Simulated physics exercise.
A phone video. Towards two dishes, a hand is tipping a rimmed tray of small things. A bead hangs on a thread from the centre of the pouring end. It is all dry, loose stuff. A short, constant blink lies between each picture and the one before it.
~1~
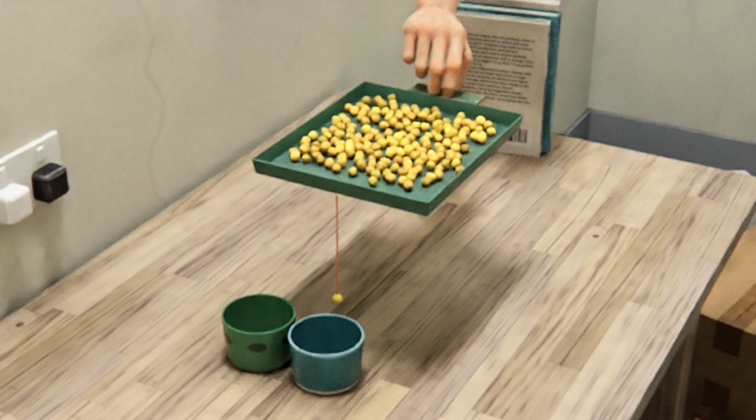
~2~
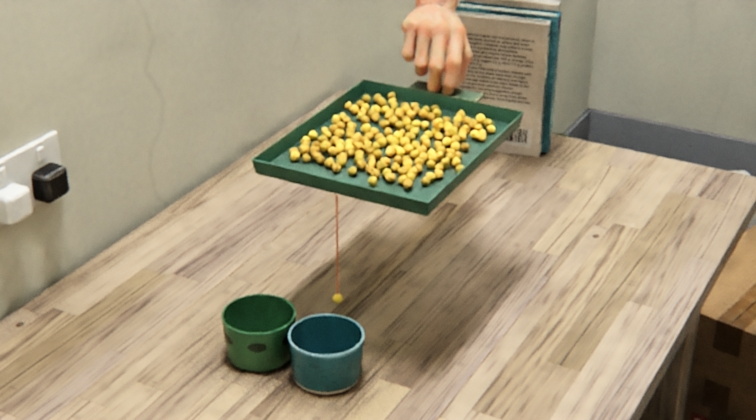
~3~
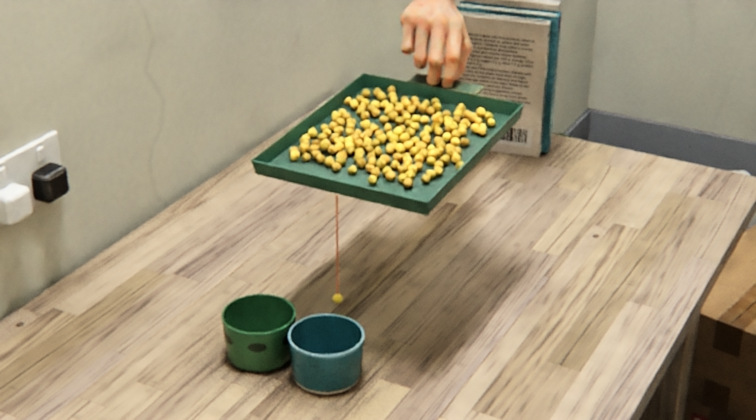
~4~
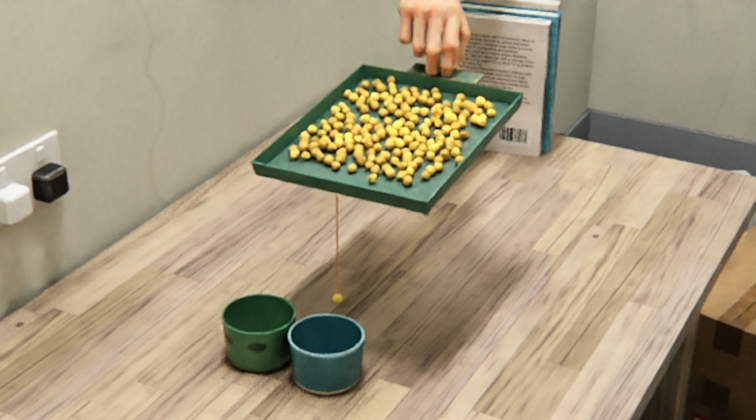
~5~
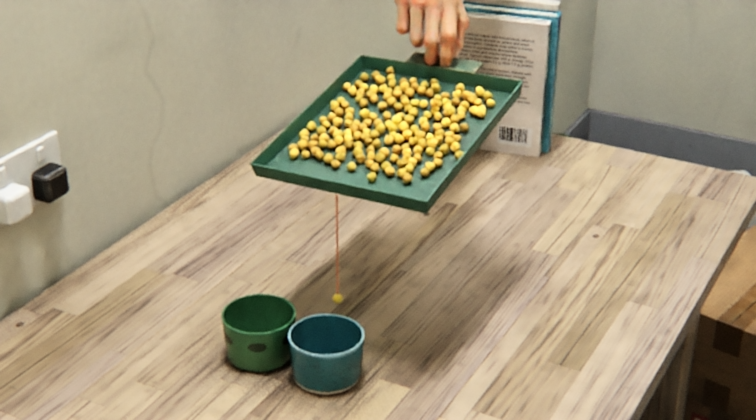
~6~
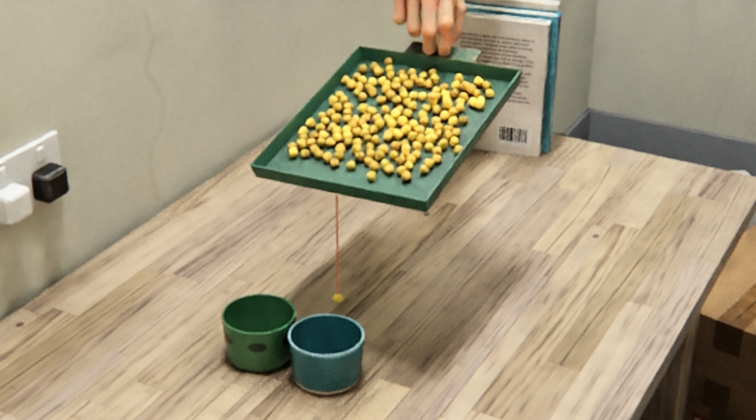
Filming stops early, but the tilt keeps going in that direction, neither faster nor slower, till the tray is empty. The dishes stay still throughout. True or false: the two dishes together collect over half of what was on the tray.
True.
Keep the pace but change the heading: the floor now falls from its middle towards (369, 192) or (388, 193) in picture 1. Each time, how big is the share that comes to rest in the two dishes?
First heading roughly 30 %, second roughly 20 %.
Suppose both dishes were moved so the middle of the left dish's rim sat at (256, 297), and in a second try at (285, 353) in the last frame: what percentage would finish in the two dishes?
Approximately 50 percent, followed by approximately 20 percent.
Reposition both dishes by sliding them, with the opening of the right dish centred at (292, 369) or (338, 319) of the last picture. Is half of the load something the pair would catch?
First under half, then below a half.
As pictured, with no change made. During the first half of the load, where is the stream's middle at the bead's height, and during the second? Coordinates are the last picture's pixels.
Near (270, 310) and later near (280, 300).
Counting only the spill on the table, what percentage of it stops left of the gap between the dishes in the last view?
Looks to be around 70 per cent of the spill.
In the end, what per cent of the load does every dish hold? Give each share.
Left dish around 50, right dish around 20, both in a hundred.
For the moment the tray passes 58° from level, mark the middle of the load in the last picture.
The load's middle is around (326, 143).
Shortly afterwards, tray tipped steeply; all but a few on the tray; only a few in the right dish; only a few in the left dish; only a few in the air.
Next, tray tipped right over; all but a few on the tray; only a few in the right dish; only a few in the left dish; only a few outside both; only a few in the air.
Some moments later, tray tipped past a quarter turn; near a quarter in the right dish; near half in the left dish; near a third outside both.
In the end, tray tipped past a quarter turn; near a quarter in the right dish; near half in the left dish; near a third outside both.
